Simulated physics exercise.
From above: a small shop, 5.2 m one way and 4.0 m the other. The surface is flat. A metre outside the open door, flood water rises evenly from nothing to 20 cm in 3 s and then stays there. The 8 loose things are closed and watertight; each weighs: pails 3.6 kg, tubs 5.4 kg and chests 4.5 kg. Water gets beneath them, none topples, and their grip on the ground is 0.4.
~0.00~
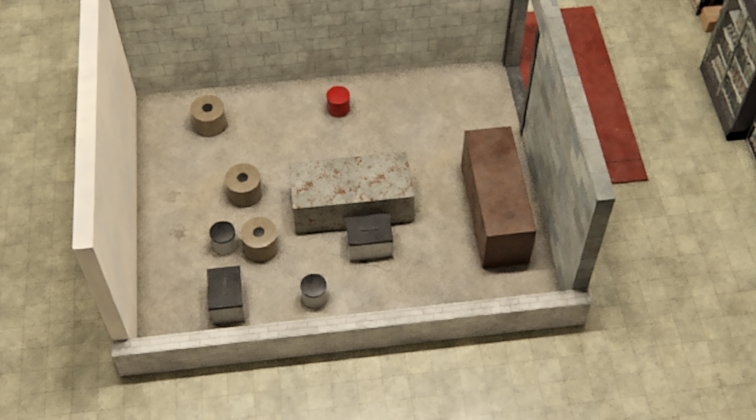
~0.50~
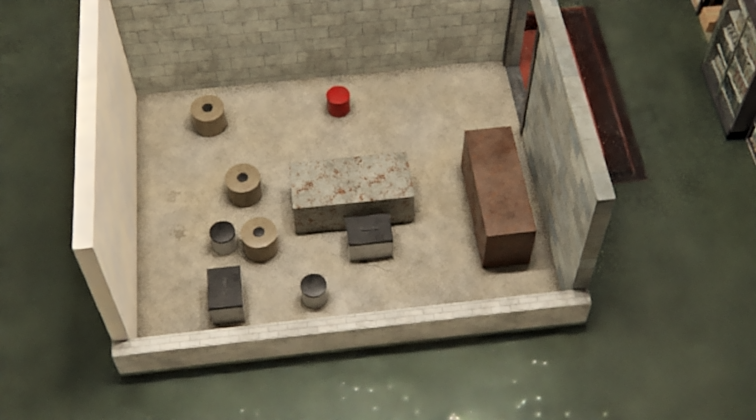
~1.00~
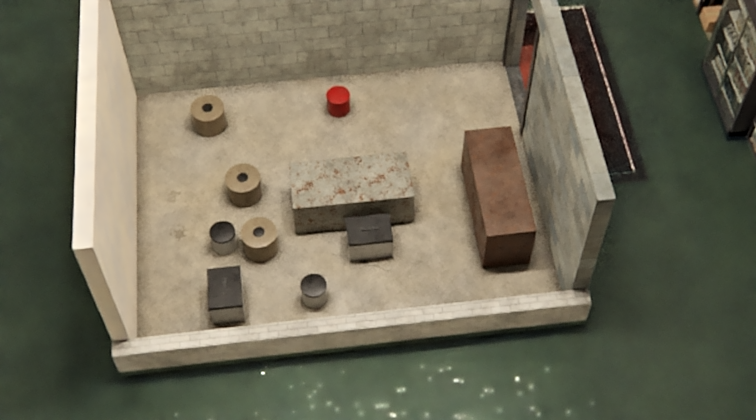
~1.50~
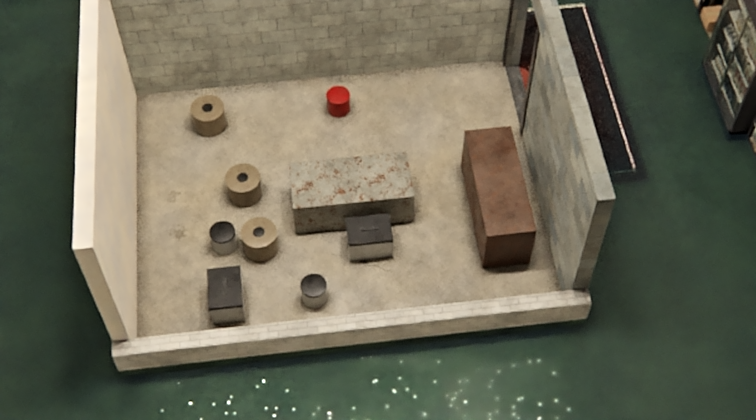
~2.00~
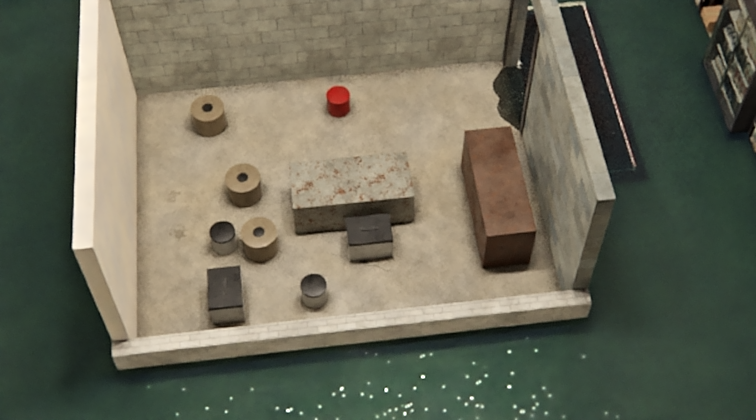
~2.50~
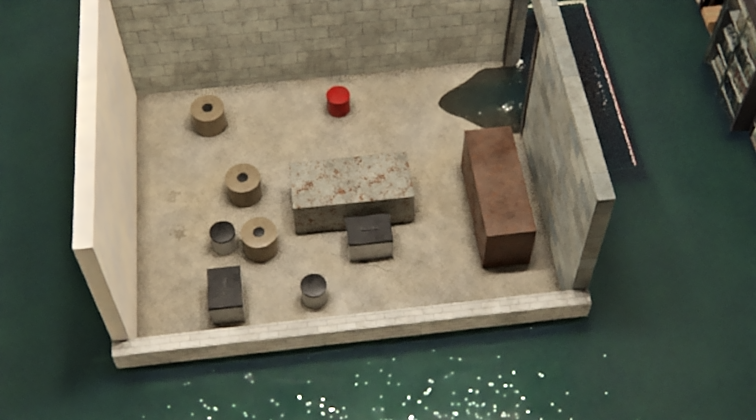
A small walled shop on flat ground is seen from above, with an open doorway at the upper right. A red pail stands near the back wall, tan and grey tubs and dark chests sit left and centre, beside a speckled block and a long brown one. Dark water spreads around the walls, then creeps through the doorway across the floor; the objects and camera stay still.
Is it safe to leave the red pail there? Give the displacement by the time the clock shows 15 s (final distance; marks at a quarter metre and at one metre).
The red pail travels far.
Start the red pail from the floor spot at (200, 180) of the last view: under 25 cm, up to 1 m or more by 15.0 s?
It ends far away.
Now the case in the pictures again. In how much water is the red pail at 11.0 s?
About 13 cm.
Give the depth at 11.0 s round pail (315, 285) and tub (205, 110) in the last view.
Roughly 4 and 11 cm.
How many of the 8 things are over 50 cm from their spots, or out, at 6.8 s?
3 of them.
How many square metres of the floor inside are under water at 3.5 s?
Some 3.5 m2.
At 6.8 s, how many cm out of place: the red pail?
Roughly 250 cm by then.
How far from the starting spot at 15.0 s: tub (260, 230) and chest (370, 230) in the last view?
In turn: 40 cm, 100 cm.
After 3.5 s the red pail is near (338, 95), 0.0 m from its start, aground; 0 afloat.
After 6.8 s the red pail is near (150, 163), 2.7 m from its start, afloat; 2 afloat.
After 11.0 s the red pail is near (189, 323), 3.9 m from its start, afloat; 6 afloat.
After 15.0 s the red pail is near (463, 280), 3.3 m from its start, afloat; 8 afloat.
